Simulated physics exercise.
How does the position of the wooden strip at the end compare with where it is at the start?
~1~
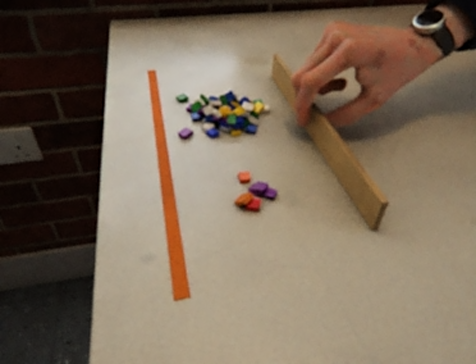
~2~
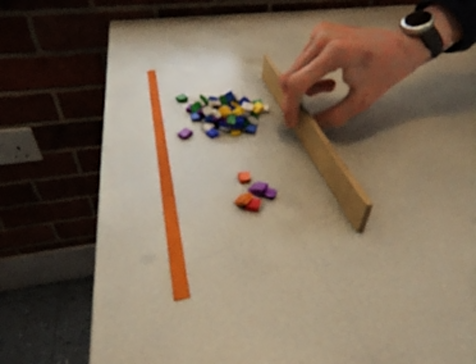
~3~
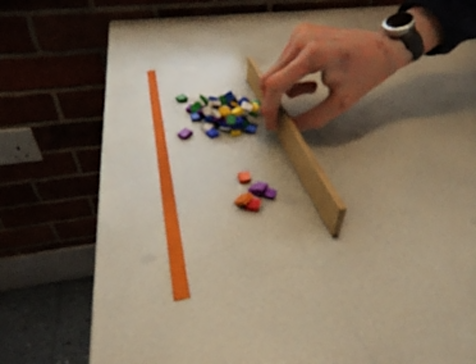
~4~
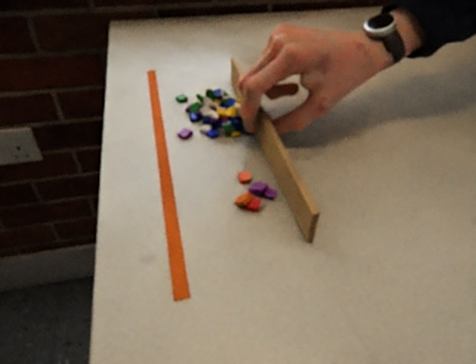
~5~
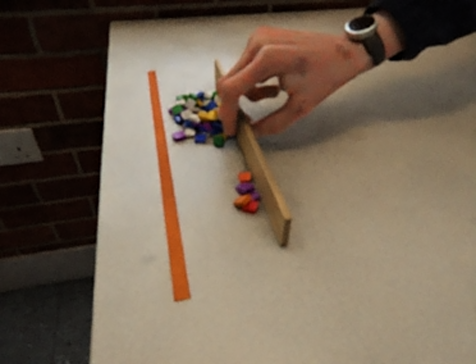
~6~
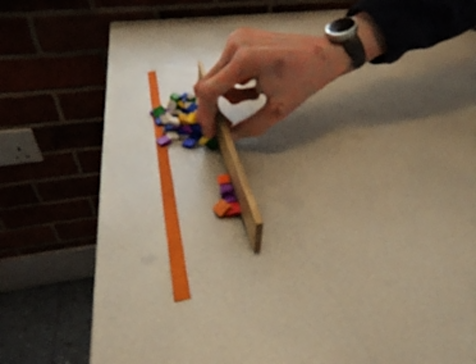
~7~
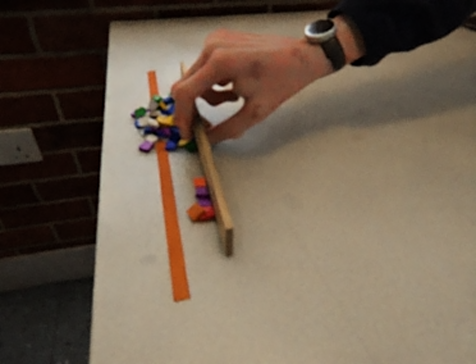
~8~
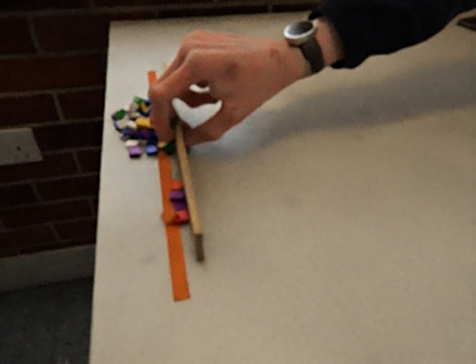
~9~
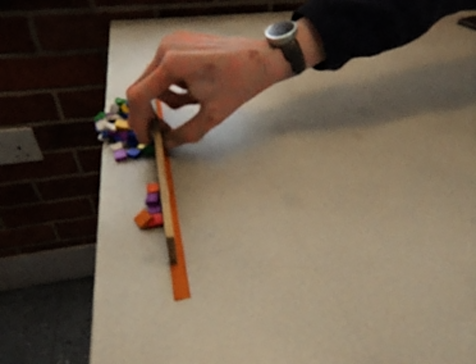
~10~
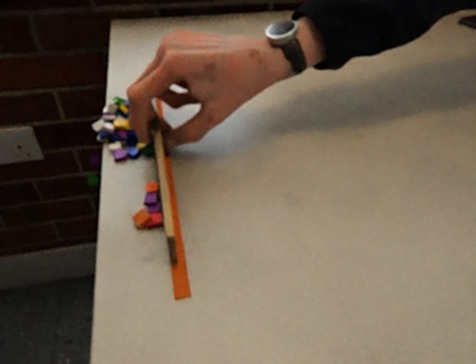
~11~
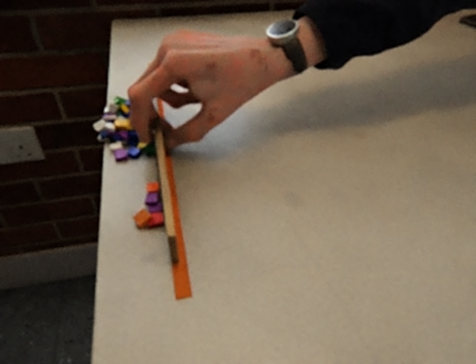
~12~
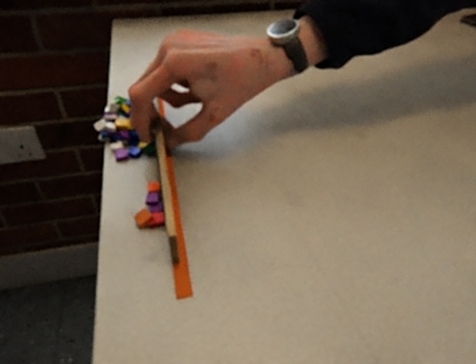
At the start the wooden strip stands well to the right of the orange tape, with both heaps between them. At the end it is farther left, standing at the orange tape.
A hand with a wristwatch and dark sleeve holds a thin strip of wood upright on a pale table beside a brick wall, seen from above with a slight sway. A large heap of small pieces in mixed colours lies toward the back, and a small orange and purple cluster lies nearer, both right of an orange tape line. The hand slides the strip left, gathering both heaps and pushing them across the tape. It stops at the tape and stays there. The front cluster rests on the table, while a little of the back heap goes over the left edge.
